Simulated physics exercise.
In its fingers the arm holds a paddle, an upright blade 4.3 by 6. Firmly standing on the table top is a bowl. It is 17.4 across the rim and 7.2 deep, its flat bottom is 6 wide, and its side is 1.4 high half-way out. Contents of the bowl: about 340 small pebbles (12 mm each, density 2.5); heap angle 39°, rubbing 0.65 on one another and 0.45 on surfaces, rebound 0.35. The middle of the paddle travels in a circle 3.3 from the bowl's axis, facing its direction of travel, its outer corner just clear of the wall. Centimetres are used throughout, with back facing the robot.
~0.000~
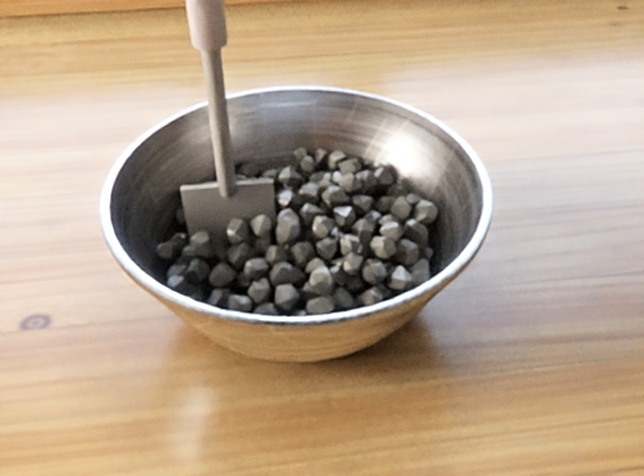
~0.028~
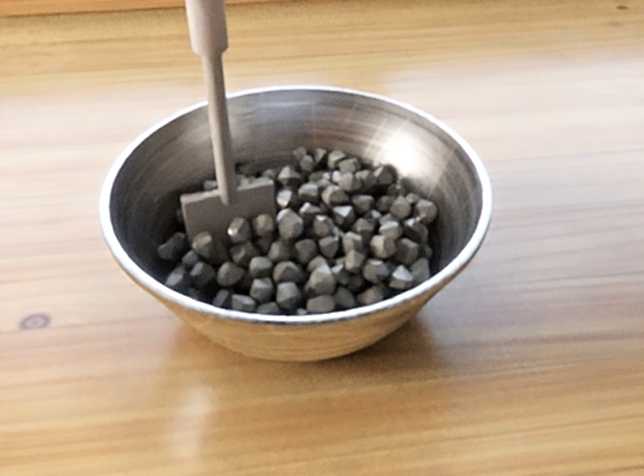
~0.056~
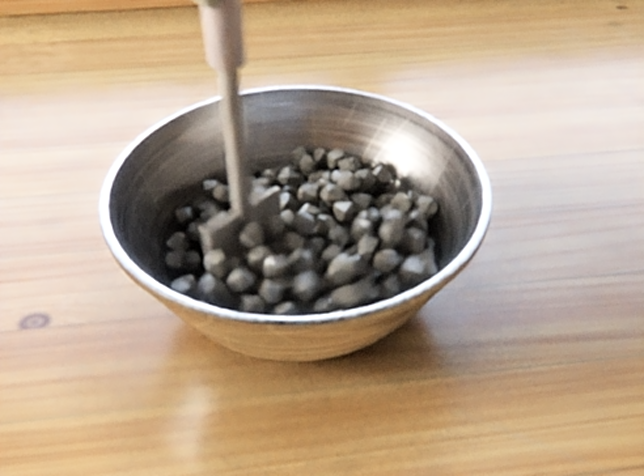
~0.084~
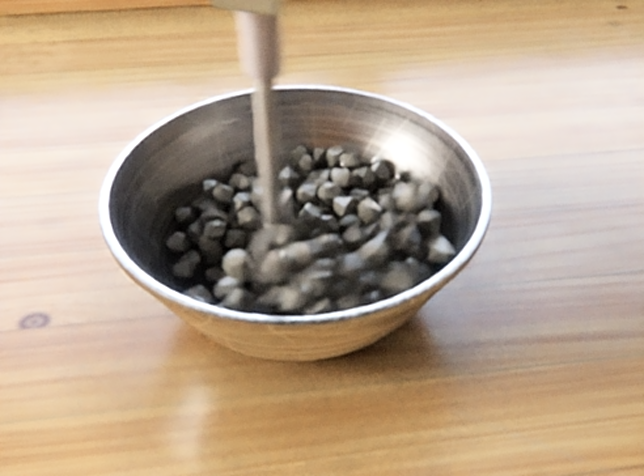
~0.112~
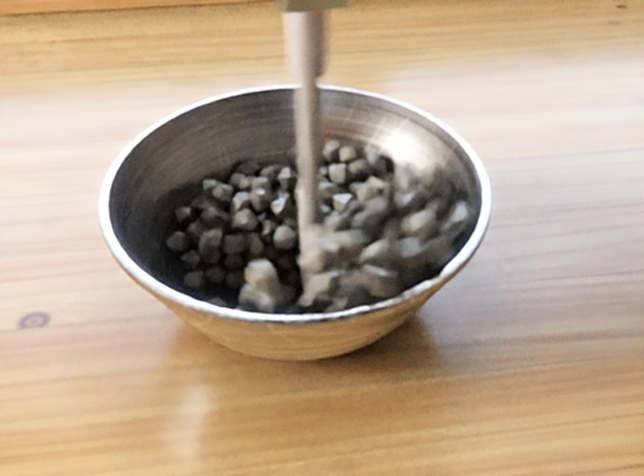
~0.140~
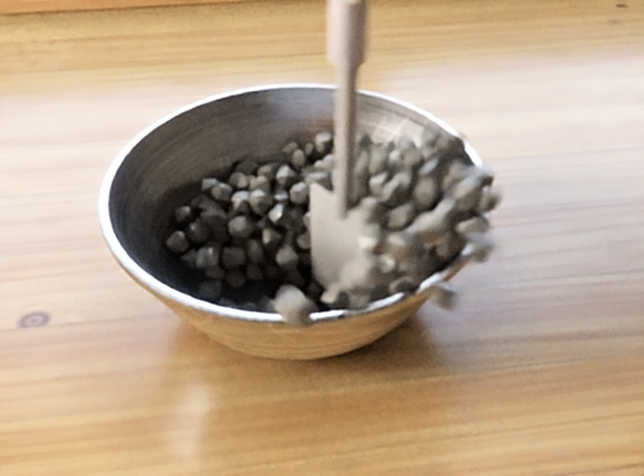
A pale paddle on a thin upright handle, its holder out of view, starts at the left of a heap of dark grey pebbles and sweeps through them toward the near side and then the right. The silvery metal bowl around them stays put on a light wooden table top, seen from above at a slant by a still camera. Pebbles shift, bunch up on the right, and finally mound above the rim, a few of them out over its edge.
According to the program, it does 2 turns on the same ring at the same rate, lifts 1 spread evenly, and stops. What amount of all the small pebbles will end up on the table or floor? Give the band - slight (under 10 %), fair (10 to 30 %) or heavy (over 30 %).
Band: Heavy.
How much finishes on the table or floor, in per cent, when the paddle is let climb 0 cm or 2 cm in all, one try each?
45 % and 35 %.
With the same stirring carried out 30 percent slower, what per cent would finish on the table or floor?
Estimate: Near 25 in a hundred.
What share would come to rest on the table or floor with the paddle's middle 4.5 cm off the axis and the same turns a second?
That would give close to 45 per cent.
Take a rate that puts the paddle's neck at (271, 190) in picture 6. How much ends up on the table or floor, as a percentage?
About 15 %.
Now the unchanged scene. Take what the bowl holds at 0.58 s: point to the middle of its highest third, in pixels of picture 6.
I'd say about (368, 154).
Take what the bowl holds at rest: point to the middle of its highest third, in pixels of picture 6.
Roughly at pixel (230, 248).
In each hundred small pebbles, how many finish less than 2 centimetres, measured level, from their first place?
About 5 %.
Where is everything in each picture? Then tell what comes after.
Paddle neck at (224, 158), 0° round; upper third of the load around (313, 228), from x 170 to 425, top at y 160; 338 in the bowl, in the first frame.
Paddle neck at (225, 164), 10° round; upper third of the load around (308, 228), from x 170 to 425, top at y 155, in the second frame.
Paddle neck at (240, 180), 38° round; upper third of the load around (320, 238), from x 180 to 425, top at y 155, in the third frame.
Paddle neck at (272, 191), 67° round; upper third of the load around (342, 245), from x 180 to 440, top at y 155, in the fourth frame.
Paddle neck at (311, 191), 96° round; upper third of the load around (375, 229), from x 180 to 460, top at y 150, in the fifth frame.
Paddle neck at (345, 178), 125° round; upper third of the load around (405, 205), from x 180 to 485, top at y 135; 333 in the bowl, 5 in flight or on the tool, in the sixth frame.
By 0.36 s, 355° round, highest piece 10 above the table; 253 in the bowl, 41 on the table or floor, 44 in flight or on the tool.
By 0.58 s, 224° round, highest piece 12 above the table; 215 in the bowl, 107 on the table or floor, 16 in flight or on the tool.
By 0.89 s, 0° round, highest piece 7 above the table; 203 in the bowl, 134 on the table or floor, 1 in flight or on the tool.
By 1.59 s, 0° round, highest piece 7 above the table; 203 in the bowl, 135 on the table or floor.
Final count, 203 in the bowl, 135 on the table or floor. That is 40 % on the table or floor.
